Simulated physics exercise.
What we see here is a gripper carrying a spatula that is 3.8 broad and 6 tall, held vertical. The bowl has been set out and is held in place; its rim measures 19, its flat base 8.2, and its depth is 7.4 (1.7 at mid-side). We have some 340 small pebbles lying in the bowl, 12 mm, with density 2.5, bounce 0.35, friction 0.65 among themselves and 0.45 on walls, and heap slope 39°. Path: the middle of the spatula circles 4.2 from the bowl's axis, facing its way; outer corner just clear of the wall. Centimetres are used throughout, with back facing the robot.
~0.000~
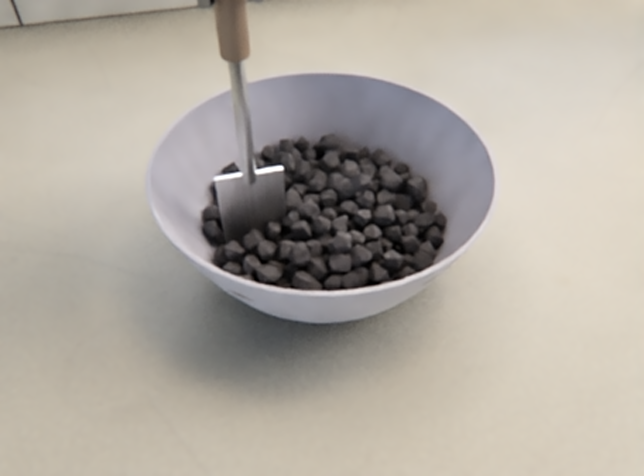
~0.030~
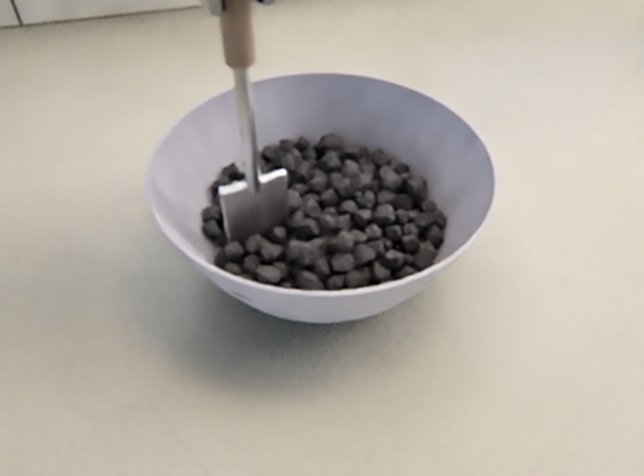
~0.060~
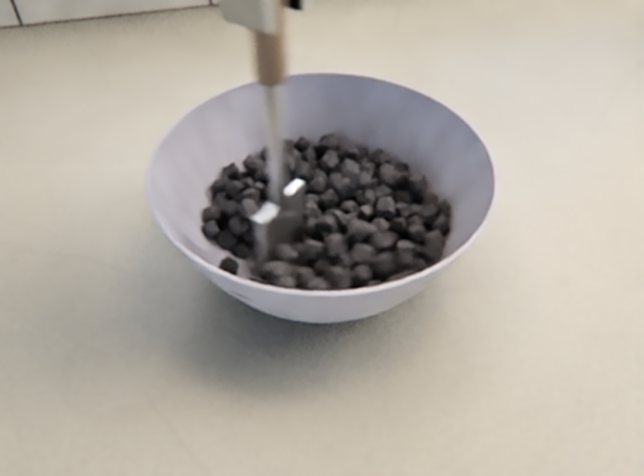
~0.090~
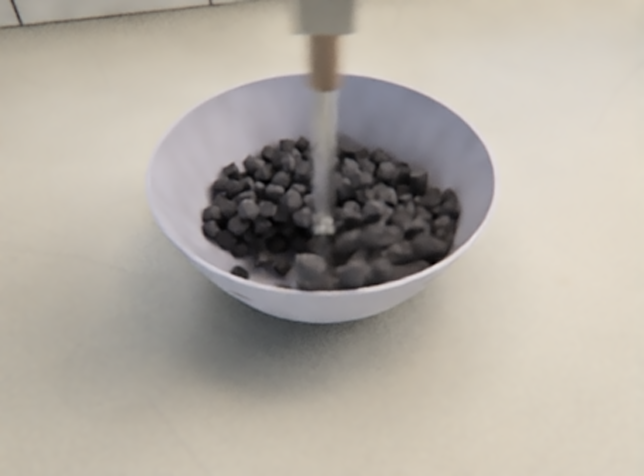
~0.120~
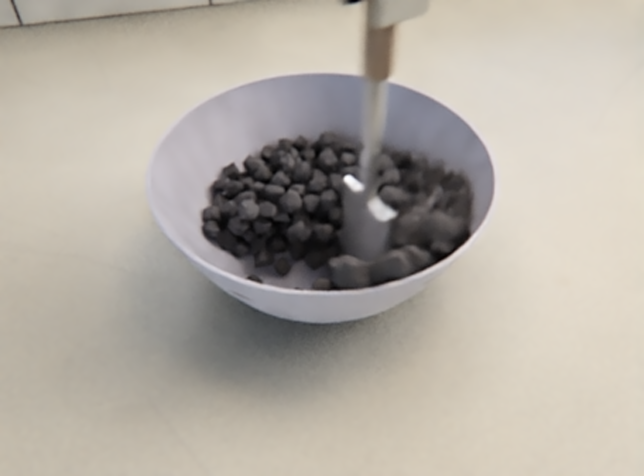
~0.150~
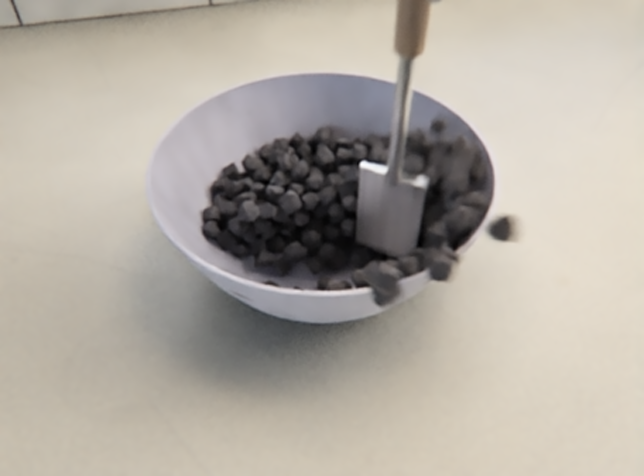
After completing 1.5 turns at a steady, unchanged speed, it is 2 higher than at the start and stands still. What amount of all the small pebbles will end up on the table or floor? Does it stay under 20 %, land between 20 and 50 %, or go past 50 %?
It lands between 20 and 50 %.
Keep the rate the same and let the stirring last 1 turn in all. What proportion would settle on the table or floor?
It would be around 20 percent.
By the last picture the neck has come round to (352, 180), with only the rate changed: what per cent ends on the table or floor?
I'd put it close to 10 per cent.
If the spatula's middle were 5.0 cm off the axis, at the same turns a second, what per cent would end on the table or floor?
Around 30 in a hundred, in that case.
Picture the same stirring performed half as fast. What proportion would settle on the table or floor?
Estimated share: Near 5 %.
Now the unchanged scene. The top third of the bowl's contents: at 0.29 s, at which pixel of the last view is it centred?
Roughly pixel (244, 129).
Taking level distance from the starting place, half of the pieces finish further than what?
About 9 centimetres.
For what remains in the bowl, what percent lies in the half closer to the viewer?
Roughly 50 per cent.
After 0.29 s, 292° round, highest piece 12 above the table; 281 in the bowl, 10 on the table or floor, 47 in flight or on the tool.
After 0.43 s, 83° round, highest piece 10 above the table; 256 in the bowl, 64 on the table or floor, 18 in flight or on the tool.
After 0.70 s, 180° round, highest piece 8 above the table; 233 in the bowl, 104 on the table or floor, 1 in flight or on the tool.
After 1.40 s, 180° round, highest piece 8 above the table; 233 in the bowl, 105 on the table or floor.
At rest, 233 in the bowl, 105 on the table or floor. That is 31 % on the table or floor.
